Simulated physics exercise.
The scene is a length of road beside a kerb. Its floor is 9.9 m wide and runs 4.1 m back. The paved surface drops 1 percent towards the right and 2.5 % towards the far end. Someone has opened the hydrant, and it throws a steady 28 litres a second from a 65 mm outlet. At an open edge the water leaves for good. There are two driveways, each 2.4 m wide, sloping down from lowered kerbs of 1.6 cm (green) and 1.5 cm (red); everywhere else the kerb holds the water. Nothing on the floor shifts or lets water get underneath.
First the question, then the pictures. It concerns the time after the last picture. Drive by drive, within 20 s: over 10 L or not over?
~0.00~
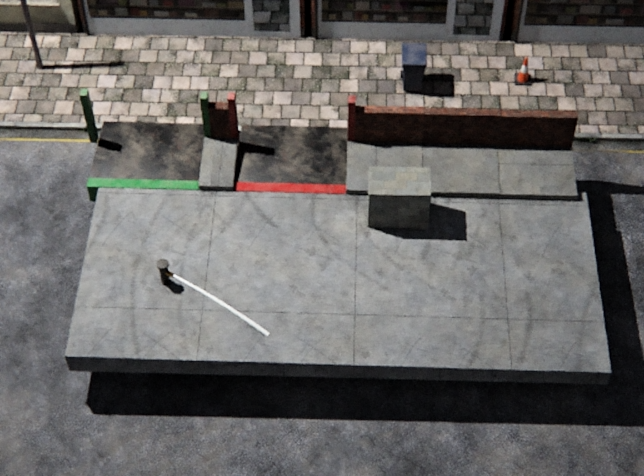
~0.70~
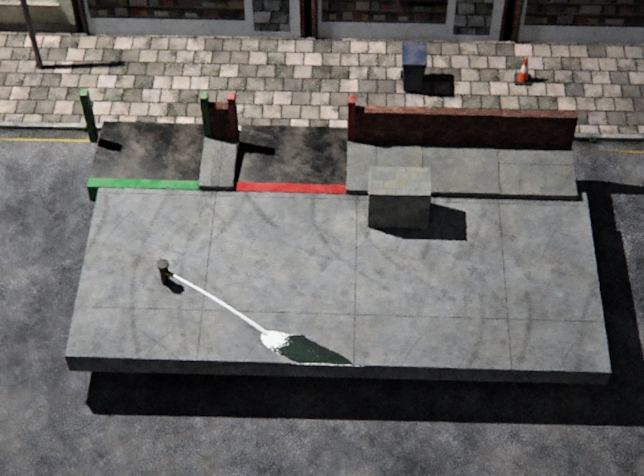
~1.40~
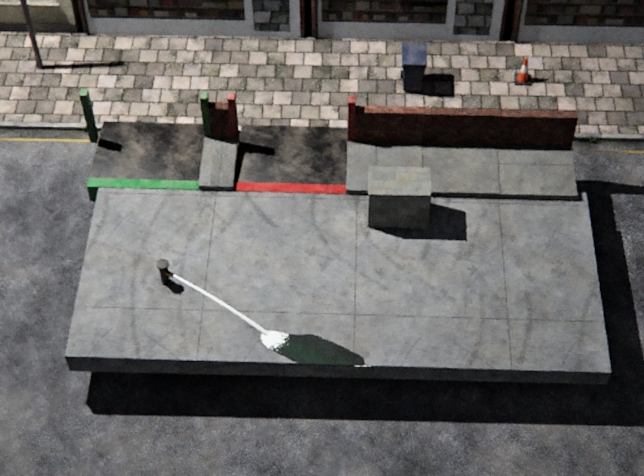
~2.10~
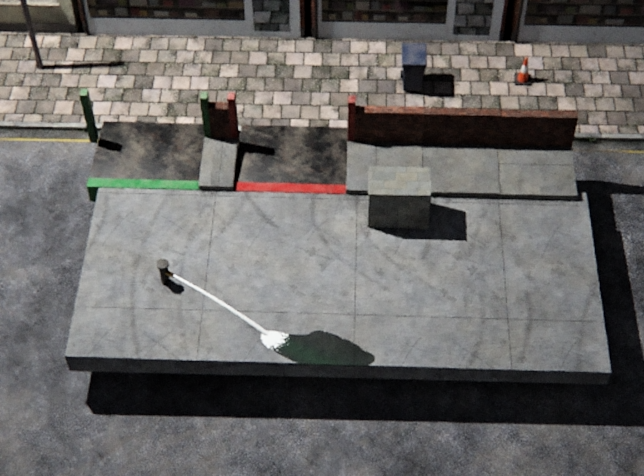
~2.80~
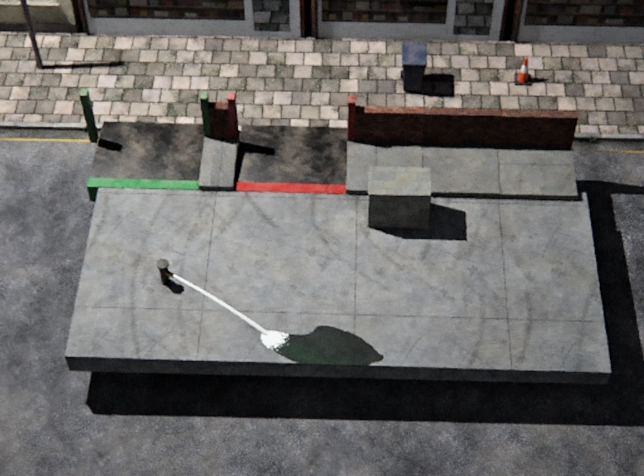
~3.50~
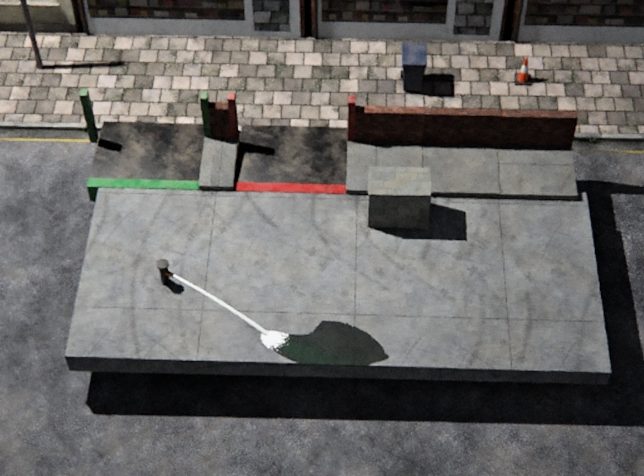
As I see it, looks like the green driveway undershoots it. Looks like the red driveway undershoots it.
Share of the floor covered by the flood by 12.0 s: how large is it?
Roughly 0 per cent of the floor is wet.
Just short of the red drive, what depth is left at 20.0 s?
0.0 cm.
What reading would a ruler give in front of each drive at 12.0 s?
Depths in centimetres: Green 0.0, red 0.0.
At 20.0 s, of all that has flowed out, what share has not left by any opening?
I'd put it at around 6 per cent.
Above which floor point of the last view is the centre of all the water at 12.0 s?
Near (346, 320) in the last picture.
After 5.0 s water covers under 5 % of the floor and is deepest (2 cm) near (286, 344); green driveway not reached, red driveway not reached.
After 8.0 s water covers under 5 % of the floor and is deepest (2 cm) near (286, 344); green driveway not reached, red driveway not reached.
After 12.0 s water covers under 5 % of the floor and is deepest (2 cm) near (286, 344); green driveway not reached, red driveway not reached.
After 16.0 s water covers under 5 % of the floor and is deepest (2 cm) near (286, 344); green driveway not reached, red driveway not reached.
After 20.0 s water covers under 5 % of the floor and is deepest (2 cm) near (286, 344); green driveway not reached, red driveway not reached.
